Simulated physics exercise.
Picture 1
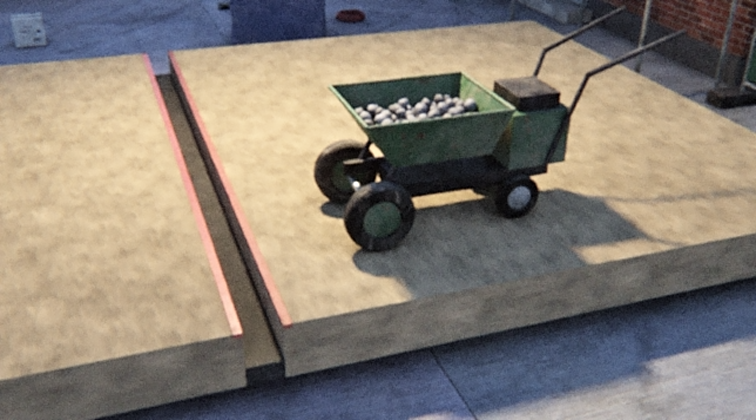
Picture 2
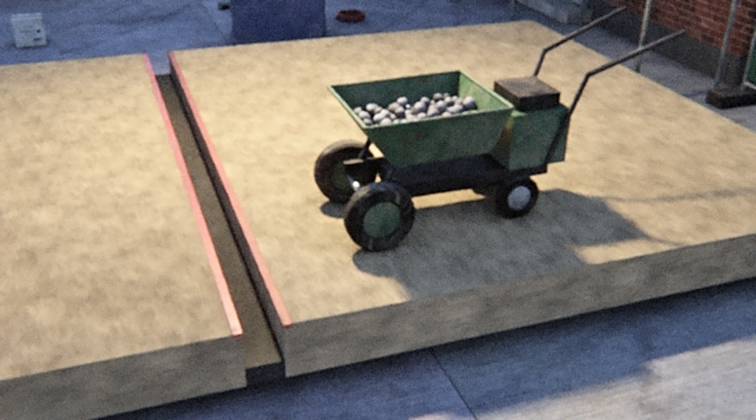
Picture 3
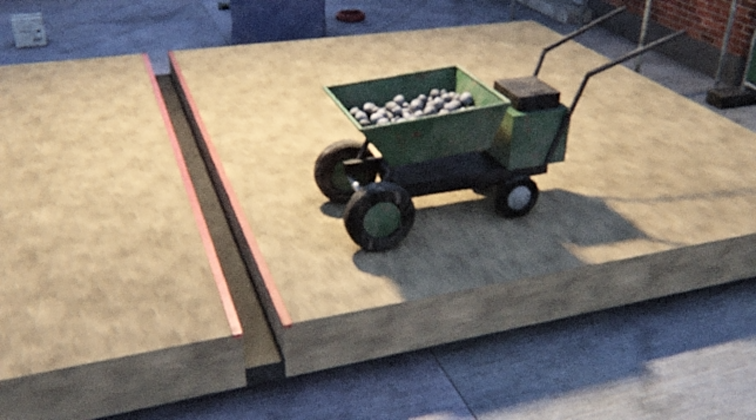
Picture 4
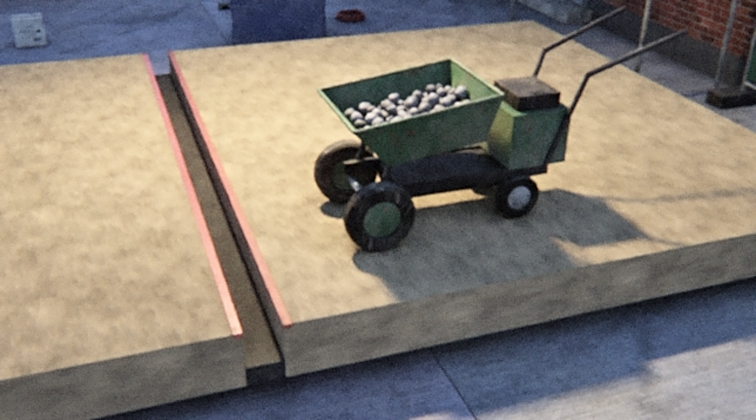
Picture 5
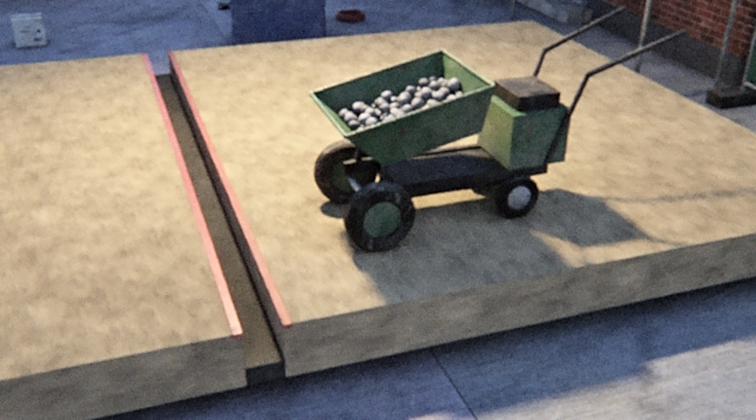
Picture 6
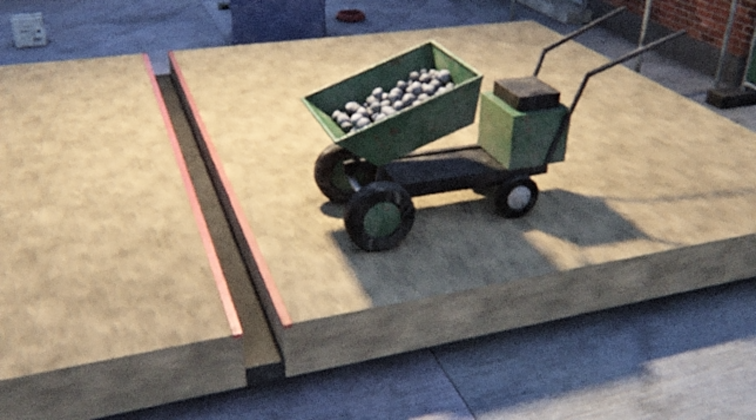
A green powered barrow loaded with round grey cobbles stood on a pale slab to the right of a narrow trench, and its skip slowly tilted toward the left while the wheels stayed still.
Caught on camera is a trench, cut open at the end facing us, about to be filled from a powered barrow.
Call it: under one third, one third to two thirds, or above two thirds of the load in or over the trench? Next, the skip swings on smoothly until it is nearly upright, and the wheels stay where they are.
Above two thirds, I'd call it.
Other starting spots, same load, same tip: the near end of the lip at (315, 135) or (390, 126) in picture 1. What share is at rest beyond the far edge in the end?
The first spot yields roughly 90 percent, the second roughly 0 percent.
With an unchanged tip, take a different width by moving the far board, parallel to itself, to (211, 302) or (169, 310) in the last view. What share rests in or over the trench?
100 %, 100 %.
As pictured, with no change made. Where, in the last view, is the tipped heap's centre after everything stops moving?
Close to (231, 259), more or less.
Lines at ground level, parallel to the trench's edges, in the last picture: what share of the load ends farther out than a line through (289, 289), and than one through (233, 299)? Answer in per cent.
Around 100 percent for the first and 10 percent for the second.
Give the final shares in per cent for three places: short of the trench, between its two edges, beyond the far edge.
Short 5 %, between 85 %, beyond 10 %.
Just after the last frame, skip tipped steeply; every one in the skip.
A moment on, skip tipped right over; the larger part in the skip; just a few short of the trench; just a few in or heaped over the trench; about a tenth falling.
Further on, skip tipped right over; about a tenth in the skip; about a tenth short of the trench; the larger part in or heaped over the trench; about a tenth beyond it.
When it is over, skip tipped right over; about a tenth short of the trench; the larger part in or heaped over the trench; about a tenth beyond it.
